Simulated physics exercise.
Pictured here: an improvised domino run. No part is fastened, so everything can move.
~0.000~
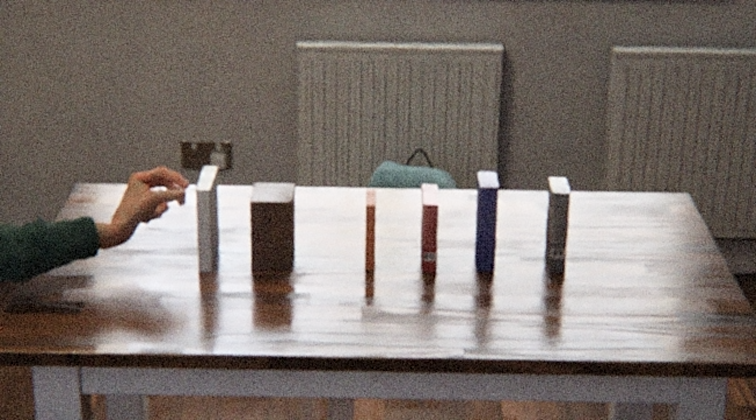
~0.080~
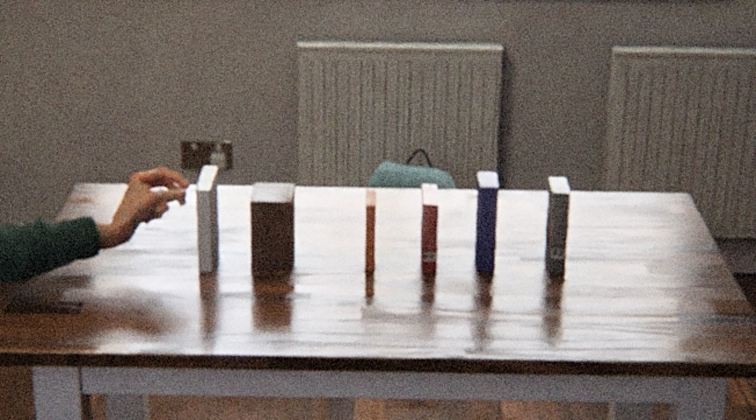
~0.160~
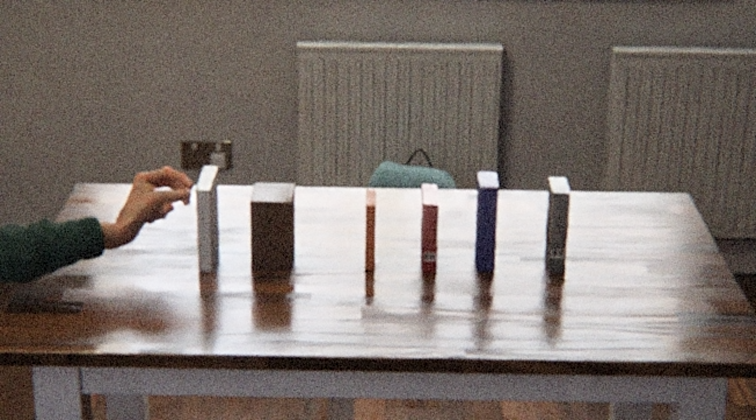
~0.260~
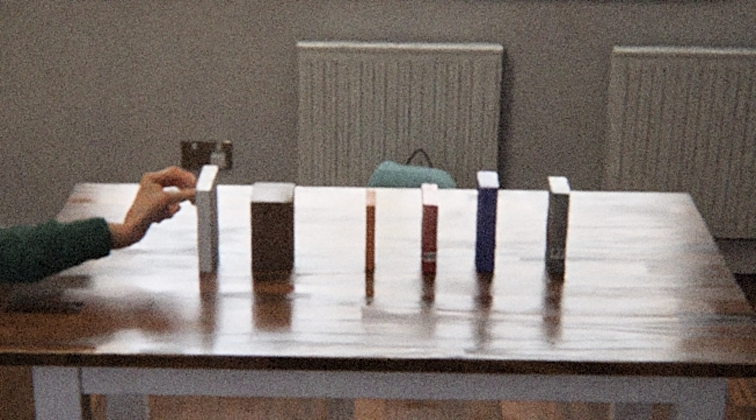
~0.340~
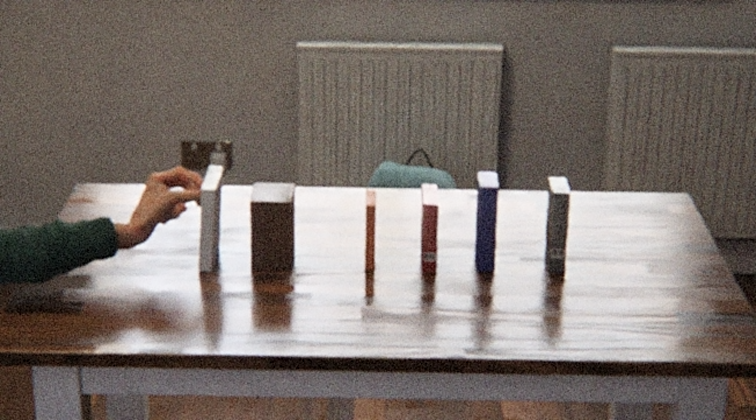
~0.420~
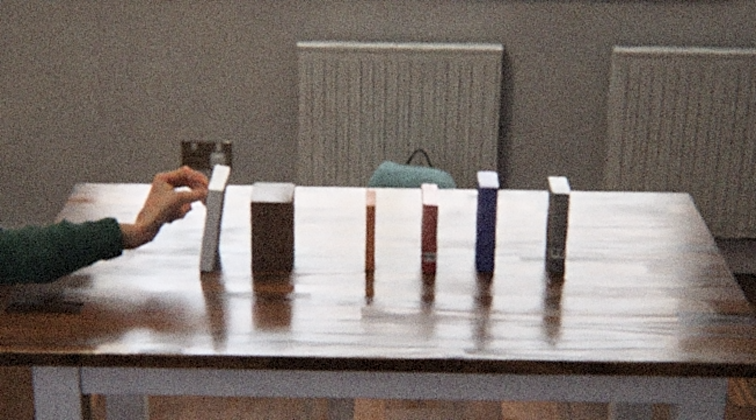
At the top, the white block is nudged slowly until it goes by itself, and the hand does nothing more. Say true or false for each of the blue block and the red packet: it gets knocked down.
Blue block - false; red packet - false.
Around 0.62 s, white block 25° over.
Around 0.92 s, white block 26° over.
Finally (1.5 s), all 4 still in place. Final places as the last picture's camera would see them, blue block near (486, 222), red packet near (429, 229).
